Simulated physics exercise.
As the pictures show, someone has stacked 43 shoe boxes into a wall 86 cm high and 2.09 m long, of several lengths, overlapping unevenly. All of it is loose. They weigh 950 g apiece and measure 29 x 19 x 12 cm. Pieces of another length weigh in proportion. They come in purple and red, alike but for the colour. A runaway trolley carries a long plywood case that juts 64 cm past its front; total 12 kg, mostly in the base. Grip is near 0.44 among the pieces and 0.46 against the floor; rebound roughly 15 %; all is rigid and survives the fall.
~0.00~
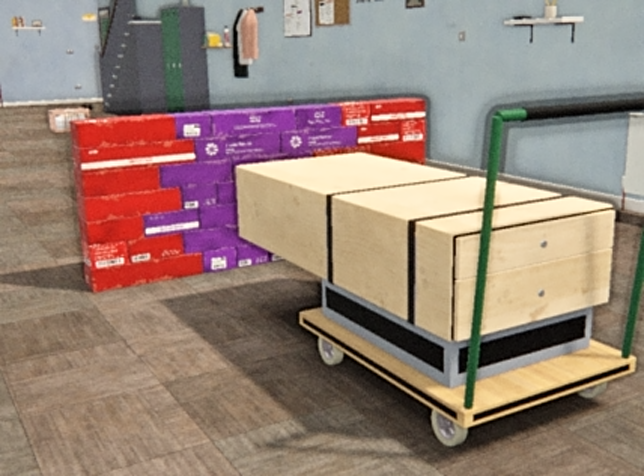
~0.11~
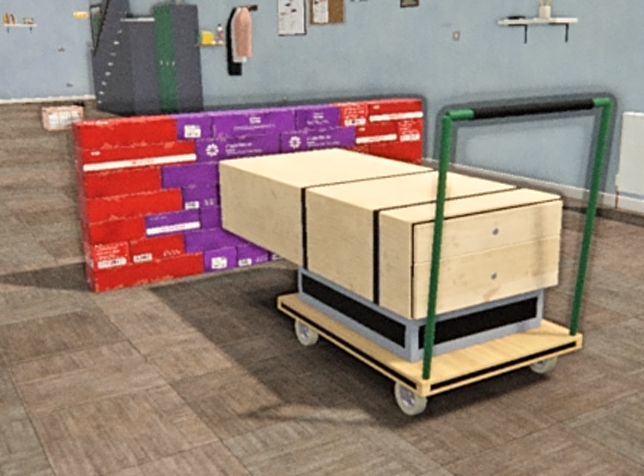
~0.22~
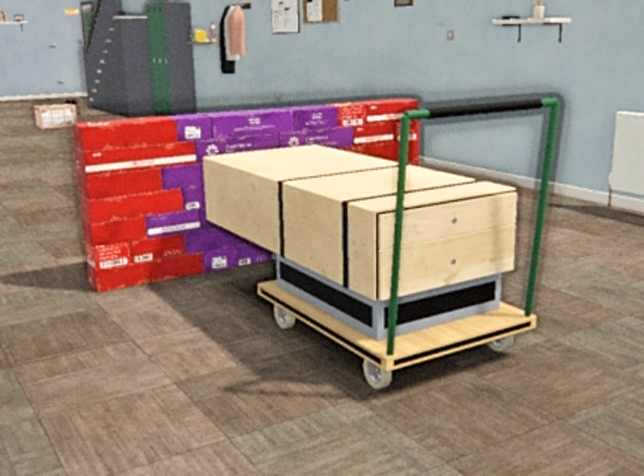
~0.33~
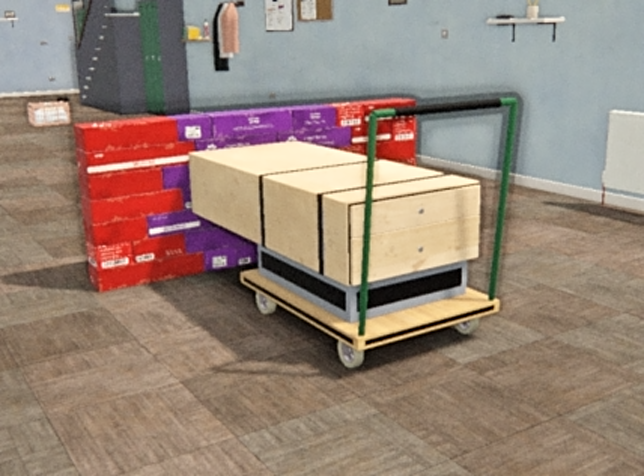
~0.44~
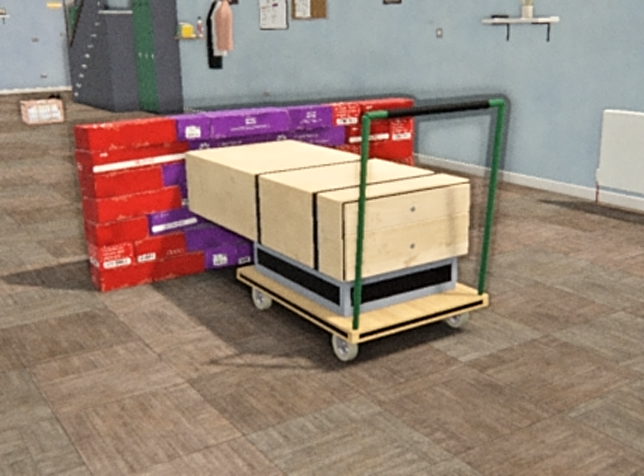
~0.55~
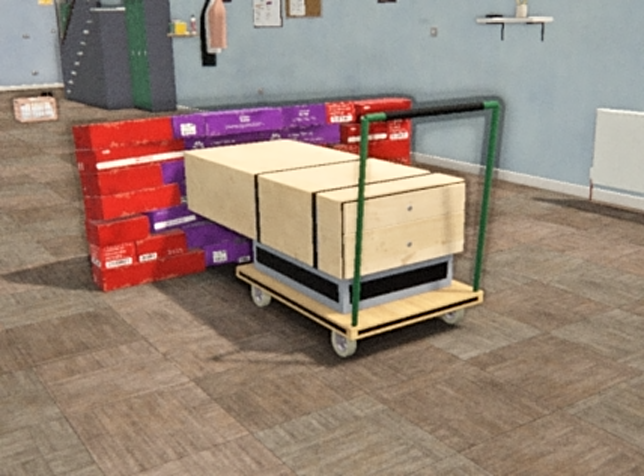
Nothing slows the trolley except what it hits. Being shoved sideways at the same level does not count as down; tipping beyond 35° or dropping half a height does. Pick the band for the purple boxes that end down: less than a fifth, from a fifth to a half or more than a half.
The part is over a half.
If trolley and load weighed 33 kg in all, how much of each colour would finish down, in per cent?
Then red 20, purple 70 per cent.
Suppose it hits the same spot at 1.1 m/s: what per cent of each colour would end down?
Then red 0, purple 0 per cent.
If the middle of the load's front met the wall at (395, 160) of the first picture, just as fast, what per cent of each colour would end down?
In that case red 60, purple 40 per cent.
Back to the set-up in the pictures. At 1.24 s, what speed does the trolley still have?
Near 0.0 m/s.
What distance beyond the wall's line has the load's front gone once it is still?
Some 15 cm beyond.
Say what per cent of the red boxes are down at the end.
By colour: Red 20 per cent.
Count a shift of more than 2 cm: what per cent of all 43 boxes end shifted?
Shifted: 50 per cent.
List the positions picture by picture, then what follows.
In the first picture (each place is the centre of the face we see best; the camera moves round a little), load (242, 189) 63 cm short of the wall; top purple box (256, 123); top red box (399, 112); all as stacked.
In the second picture, load (225, 183) 41 cm short of the wall; top purple box (255, 124).
In the third picture, load (208, 178) 19 cm short of the wall; top purple box (255, 124).
In the fourth picture, load (194, 172) 14 mm into the wall's line; top purple box (254, 124); 8 have shifted.
In the fifth picture, load (190, 171) 8 cm into the wall's line; top purple box (251, 124) moved 35 mm; 20 have shifted.
In the sixth picture, load (189, 171) 11 cm into the wall's line; top purple box (245, 122) tilted 3°; top red box (387, 112); steepest lean 7°, the box at (224, 144); 21 have shifted.
By 0.92 s, load 14 cm past the wall's line, still rolling; 1 of the 18 purple boxes down (1 of 43 in all colours); top purple box tilted 25°, 41 mm lower.
By 1.24 s, load 15 cm past the wall's line, stopped; 15 of the 18 purple boxes down (21 of 43 in all colours); top purple box tilted 34°, 45 cm lower.
When it is over (2.3 s), load 15 cm past the wall's line, stopped; 15 of the 18 purple boxes down (21 of 43 in all colours); top purple box 74 cm lower; top red box unmoved. That is 83 per cent. In pixels of the last frame, middles, top purple box near (182, 198), top red box near (378, 111).
